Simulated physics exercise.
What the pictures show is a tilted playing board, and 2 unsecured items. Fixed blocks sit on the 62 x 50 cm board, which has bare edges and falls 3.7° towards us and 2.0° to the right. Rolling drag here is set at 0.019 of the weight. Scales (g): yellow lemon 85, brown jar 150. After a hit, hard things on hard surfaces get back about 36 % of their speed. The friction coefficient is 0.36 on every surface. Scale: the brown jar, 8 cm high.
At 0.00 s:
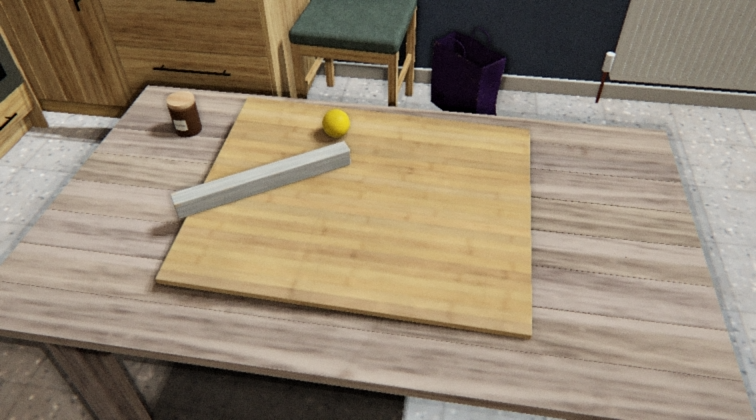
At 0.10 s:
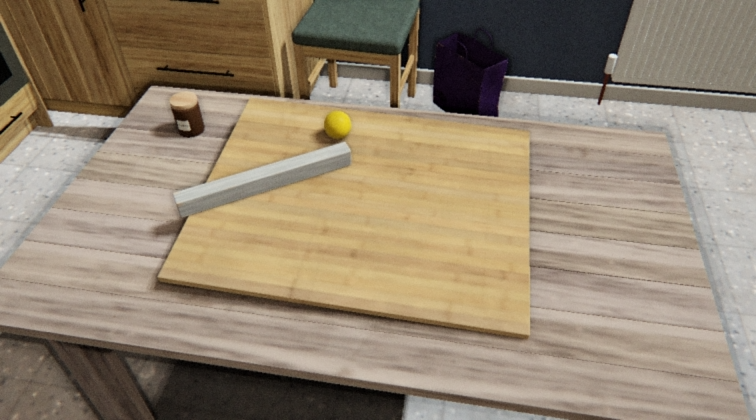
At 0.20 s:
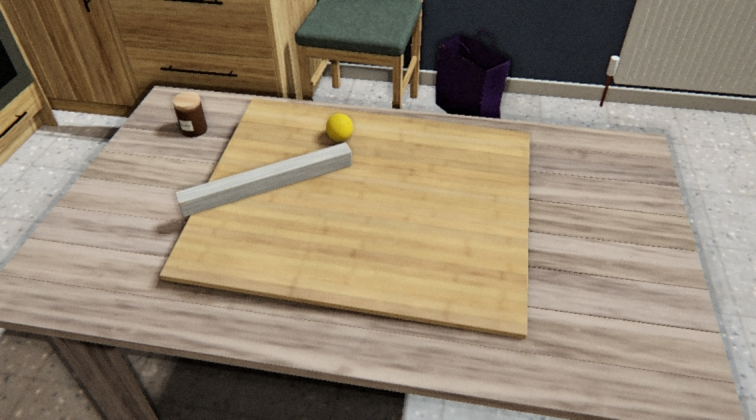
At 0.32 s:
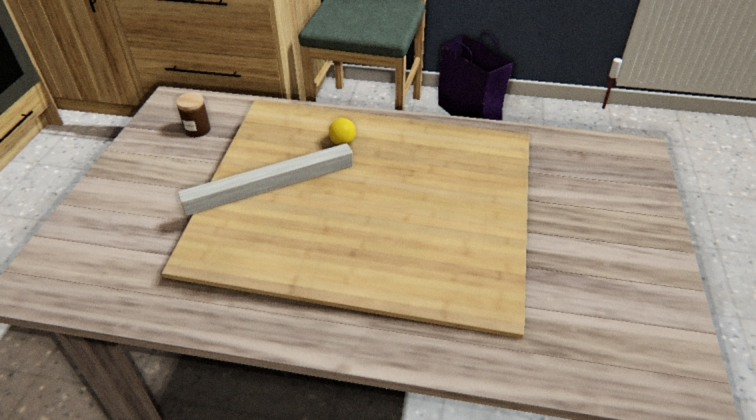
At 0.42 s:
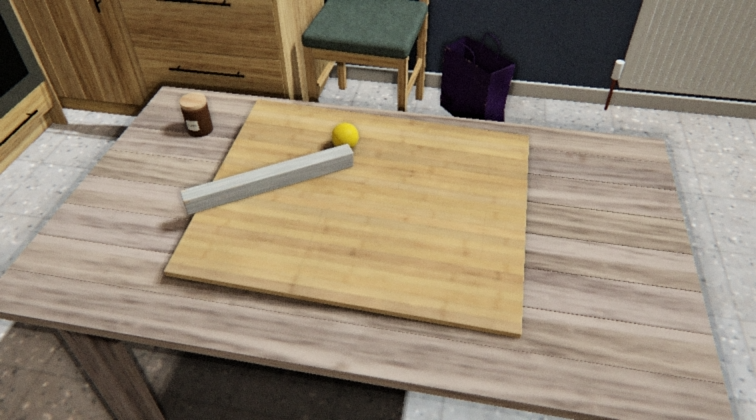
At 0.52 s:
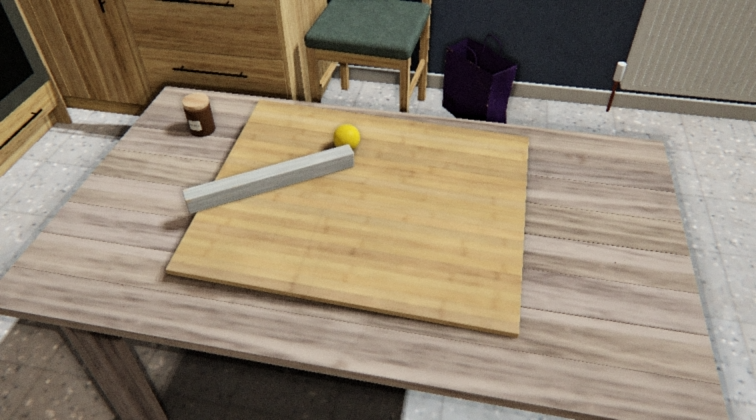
In a kitchen, a yellow lemon rolls slowly a short way toward the viewer and slightly right on a wooden board, nearing a pale bar, while a brown jar stays on the table to the left.
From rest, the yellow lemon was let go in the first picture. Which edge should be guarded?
Answer: No border, stopped.
After 0.62 s, 38 cm of board to the near edge; yellow lemon near (347, 139).
After 0.82 s, yellow lemon resting near (347, 139).
At rest (1.2 s), 38 cm of board to the near edge; brown jar in place, give or take 8 cm. Seen from the same camera at the end, yellow lemon near (347, 139).
